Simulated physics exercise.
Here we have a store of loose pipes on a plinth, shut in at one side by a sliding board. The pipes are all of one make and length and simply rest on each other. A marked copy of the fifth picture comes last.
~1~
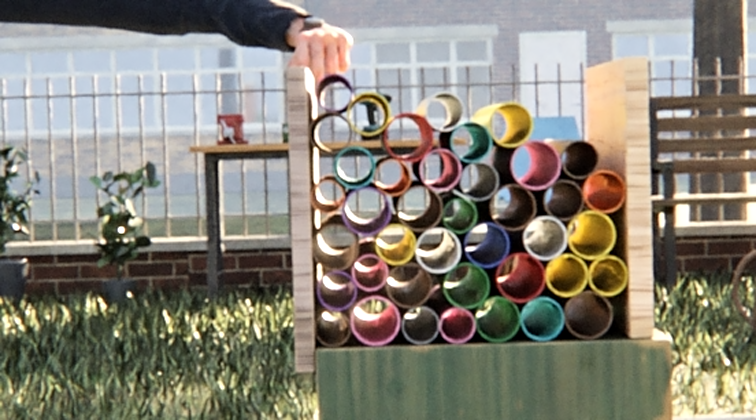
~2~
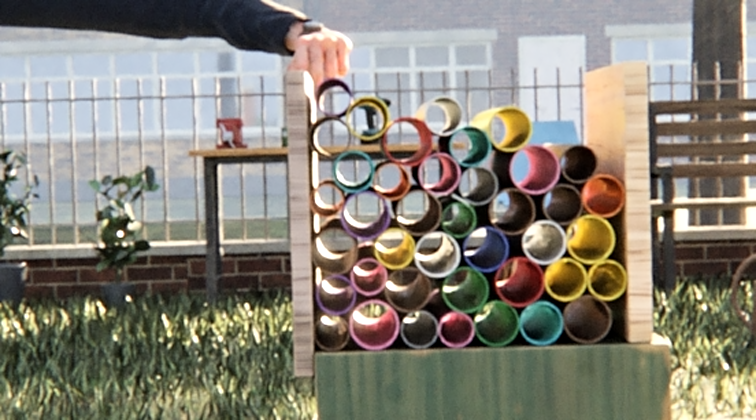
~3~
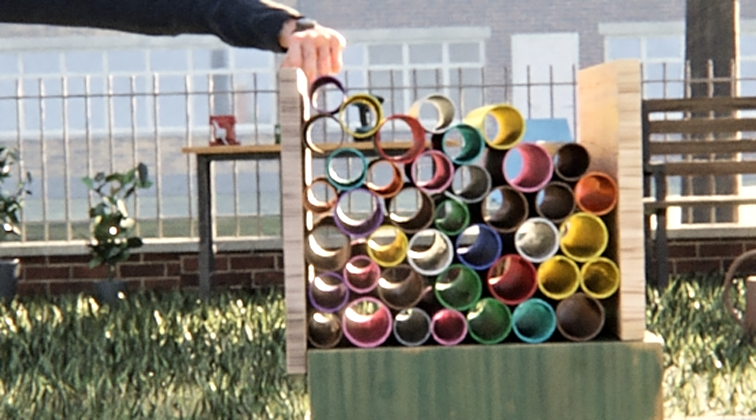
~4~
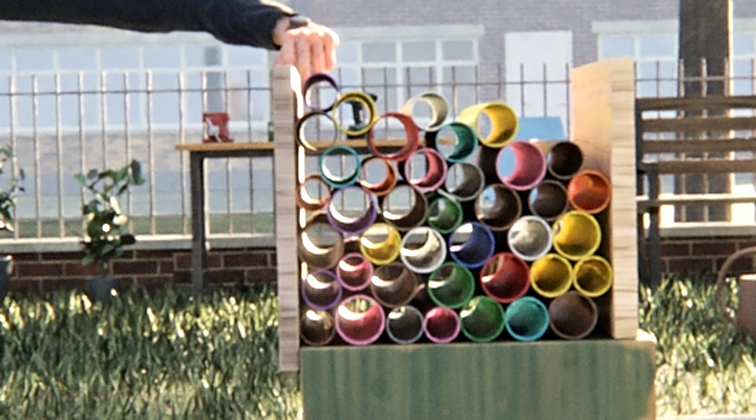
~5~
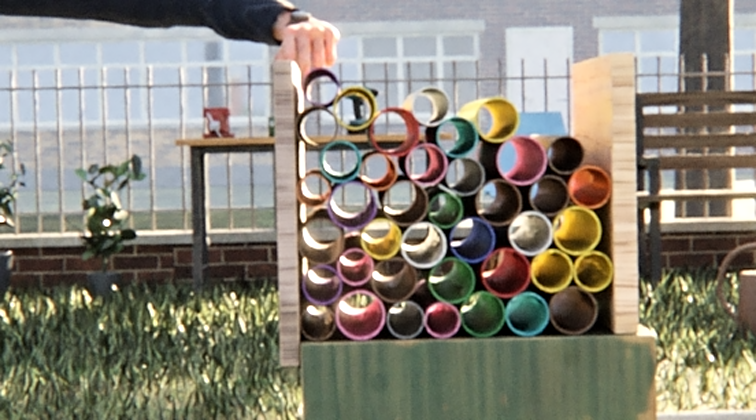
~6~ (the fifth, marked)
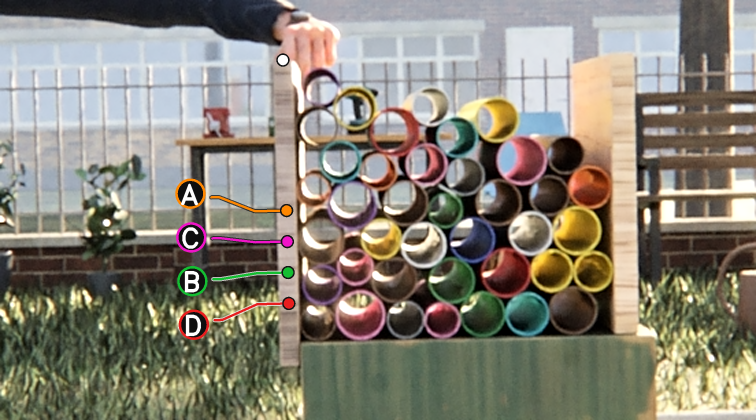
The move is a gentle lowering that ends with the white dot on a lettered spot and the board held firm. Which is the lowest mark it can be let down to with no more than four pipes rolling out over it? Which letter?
The last mark within the limit is A.
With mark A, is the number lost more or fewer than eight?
Fewer than eight.
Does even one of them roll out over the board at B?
Yes, at B.
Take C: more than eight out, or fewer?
It loses fewer than eight.
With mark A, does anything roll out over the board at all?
Yes.
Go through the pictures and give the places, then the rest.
In the first frame, a brown pipe (564, 200); a turquoise pipe (472, 142); side board (306, 212).
In the second frame, side board (305, 216); a brown pipe (332, 333).
In the third frame, a turquoise pipe (534, 321); a pink pipe (362, 275).
In the fourth frame, a purple pipe (352, 210); a yellow pipe (593, 276).
In the fifth frame, an orange pipe (378, 172); a brown pipe (550, 196); a turquoise pipe (458, 137).
On the marked copy, A at (286, 211); B at (288, 272); C at (287, 241); D at (289, 304); the white dot at (283, 60).
With A. Early on, top of the board (295, 134).
Further on, top of the board (297, 210).
At the end, top of the board (297, 210), four out over the board.
As for the rest, B more than four out over the board; C five out over the board; D more than four out over the board.
